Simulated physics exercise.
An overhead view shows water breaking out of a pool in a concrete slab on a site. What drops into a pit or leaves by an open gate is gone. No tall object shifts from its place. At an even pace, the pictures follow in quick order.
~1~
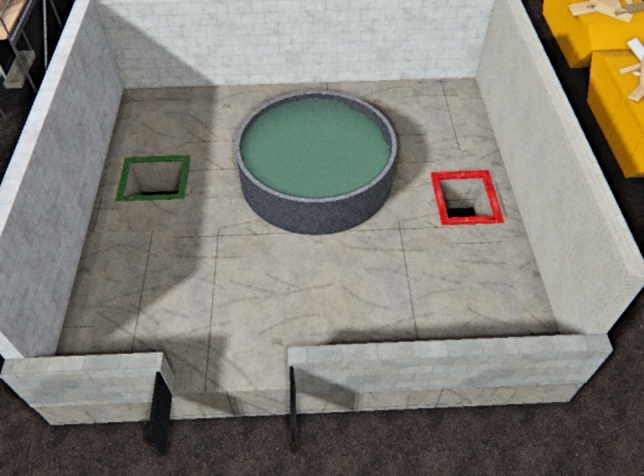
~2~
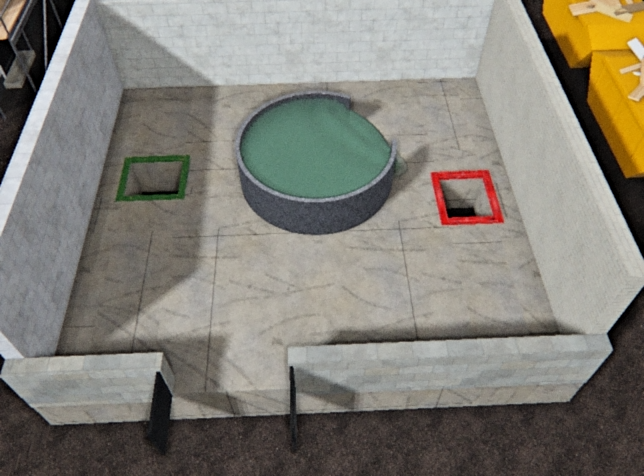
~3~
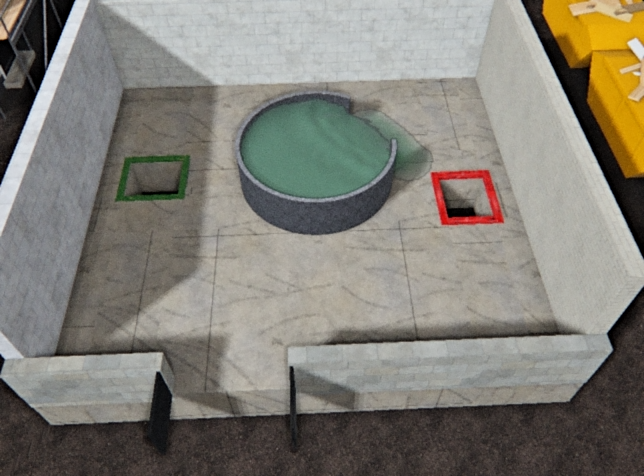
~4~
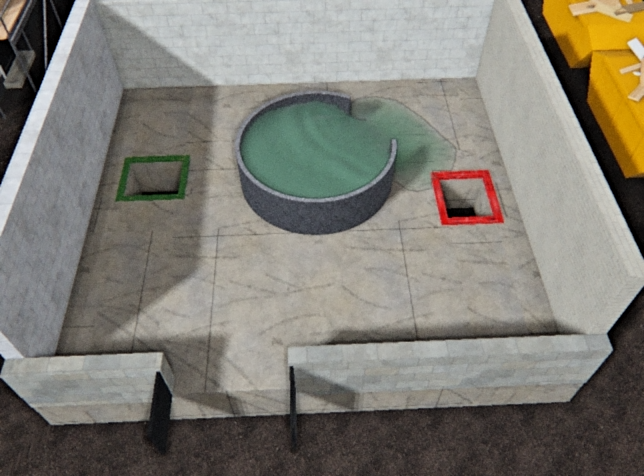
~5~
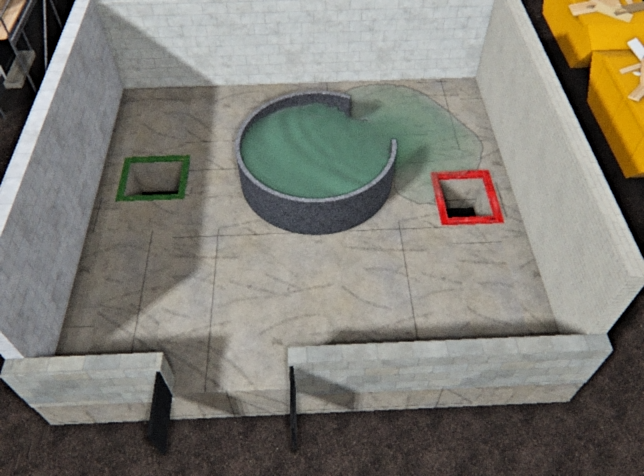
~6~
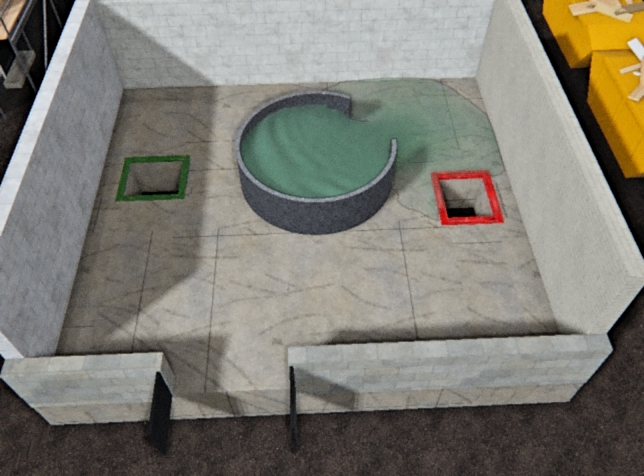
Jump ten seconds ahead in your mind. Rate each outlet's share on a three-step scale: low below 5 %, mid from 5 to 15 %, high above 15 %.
Scale: Gate - low, green pit - mid, red pit - high.
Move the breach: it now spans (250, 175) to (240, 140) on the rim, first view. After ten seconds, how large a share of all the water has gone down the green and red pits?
For green it's about 30 per cent, and for red about 0 per cent.
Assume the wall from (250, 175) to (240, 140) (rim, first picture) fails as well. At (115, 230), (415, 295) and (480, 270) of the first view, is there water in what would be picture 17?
Taking them in order, I'd say swamped, not reached and not reached.
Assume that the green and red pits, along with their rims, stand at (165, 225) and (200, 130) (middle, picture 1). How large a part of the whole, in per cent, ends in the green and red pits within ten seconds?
Green gets 8 in a hundred; red gets 8 in a hundred.
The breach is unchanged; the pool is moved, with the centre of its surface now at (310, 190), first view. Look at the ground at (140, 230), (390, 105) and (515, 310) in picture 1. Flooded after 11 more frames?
Well, first one stays dry, second one got wet, third one stays dry.
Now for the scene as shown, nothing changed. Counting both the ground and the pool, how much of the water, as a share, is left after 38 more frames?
Estimate: 82 per cent.
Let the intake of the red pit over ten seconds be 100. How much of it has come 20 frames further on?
I'd put it at about 25 per cent.
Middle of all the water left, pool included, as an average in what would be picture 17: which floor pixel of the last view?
I reckon somewhere around (378, 148).
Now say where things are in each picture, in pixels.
The first frame shows the round tank at (316, 145) is whole and still.
In the second frame, water pours out at (376, 138) and has run to a hidden place.
In the third frame, the front is at a hidden place, out from the gap at (375, 140).
In the fourth frame, water pours out at (375, 141) and has run to (451, 148).
In the fifth frame, water pours out at (375, 141) and has run to (475, 140).
In the sixth frame, the front is at (487, 118), out from the gap at (375, 141).
A moment on, water covers 20 % of the floor; the gate 0 %, the green pit 0 %, the red pit 0 %.
Next, water covers 20 % of the floor; the gate 0 %, the green pit 0 %, the red pit 1 %.
Then, water covers 35 % of the floor; the gate 0 %, the green pit 0 %, the red pit 6 %.
Later, water covers 65 % of the floor; the gate 0 %, the green pit 2 %, the red pit 16 %.
In the end, water covers 95 % of the floor; the gate 0 %, the green pit 10 %, the red pit 23 %.
